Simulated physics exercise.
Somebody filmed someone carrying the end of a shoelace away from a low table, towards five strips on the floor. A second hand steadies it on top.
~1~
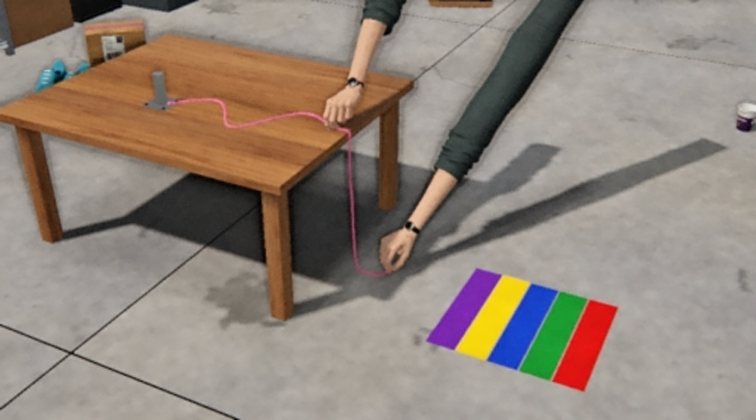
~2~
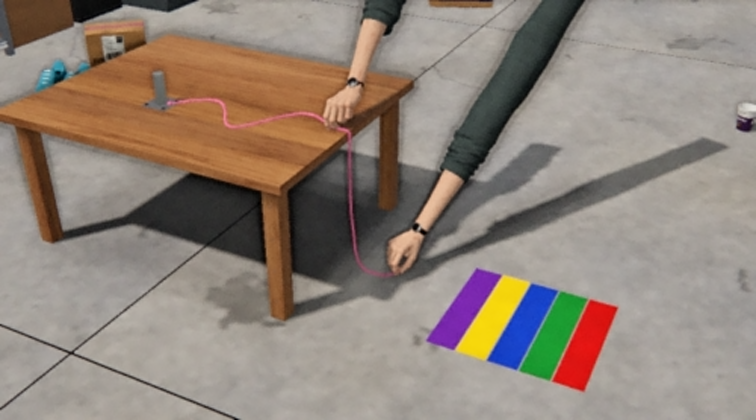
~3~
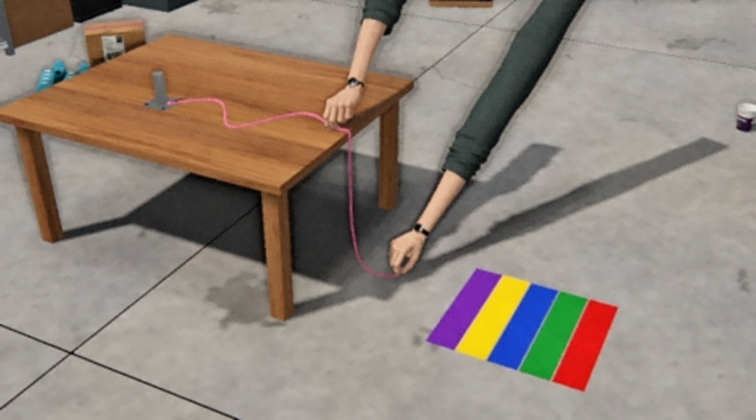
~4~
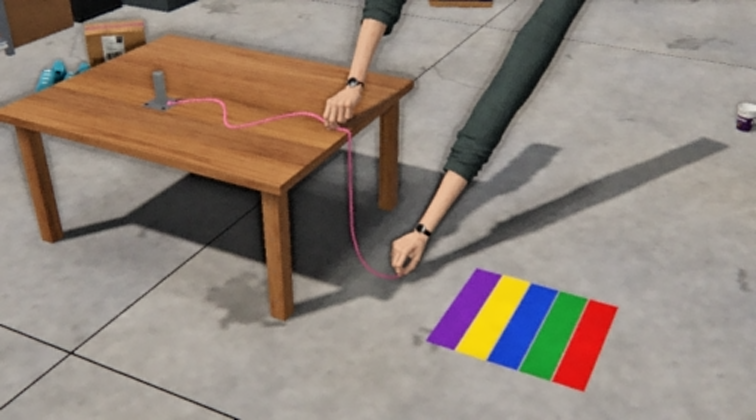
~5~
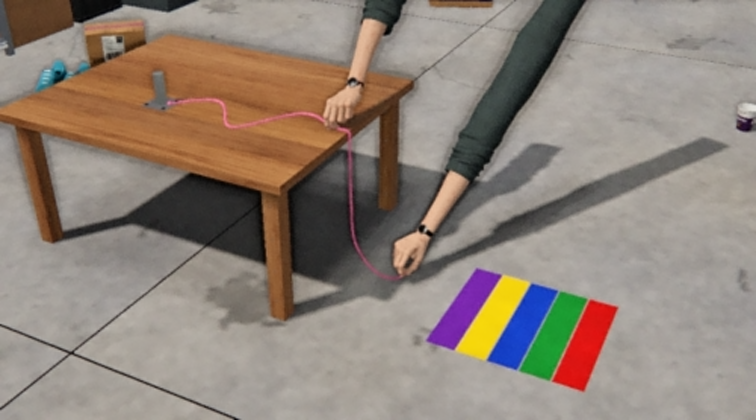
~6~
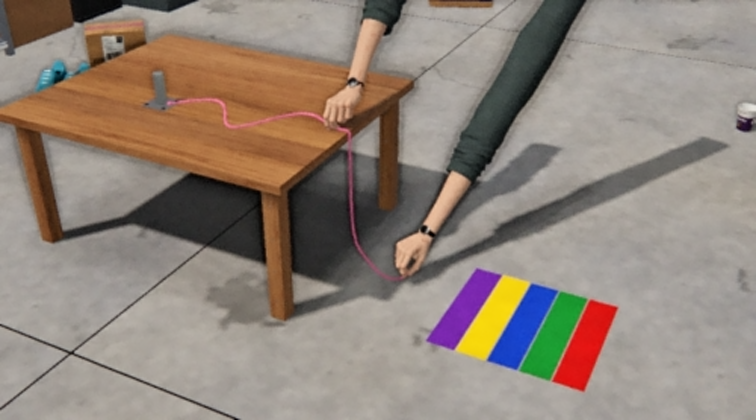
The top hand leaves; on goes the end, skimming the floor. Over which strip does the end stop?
The end stops over the green strip.
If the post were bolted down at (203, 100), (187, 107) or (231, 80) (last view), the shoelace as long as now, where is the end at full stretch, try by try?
Try by try, around (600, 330), (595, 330) and (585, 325).
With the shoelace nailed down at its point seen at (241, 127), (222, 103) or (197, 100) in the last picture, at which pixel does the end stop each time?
The places are (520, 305), (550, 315) and (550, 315).
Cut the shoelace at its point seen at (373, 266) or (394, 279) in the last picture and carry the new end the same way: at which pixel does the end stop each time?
Try by try, around (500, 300) and (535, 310).
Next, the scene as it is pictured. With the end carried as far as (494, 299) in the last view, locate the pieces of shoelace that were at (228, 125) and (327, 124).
At (266, 124), then (353, 175).
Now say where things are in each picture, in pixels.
In the first frame, end (392, 270); purple (449, 331); yellow (479, 340); blue (510, 350); green (542, 360); red (575, 370).
In the second frame, end (399, 272); shoelace through (200, 101) (226, 122) (286, 116) (338, 129) (350, 187) (356, 251).
In the third frame, end (401, 272).
In the fourth frame, end (403, 273); shoelace through (200, 101) (226, 122) (286, 116) (338, 129) (350, 187) (358, 251).
In the fifth frame, end (405, 274).
In the sixth frame, end (407, 274); shoelace through (200, 101) (226, 122) (286, 116) (338, 129) (351, 187) (361, 252).
Soon after, end near (494, 299); over yellow.
Then, end near (536, 311); over blue.
At full stretch, end near (562, 319); over green. It gets as far as the green strip.
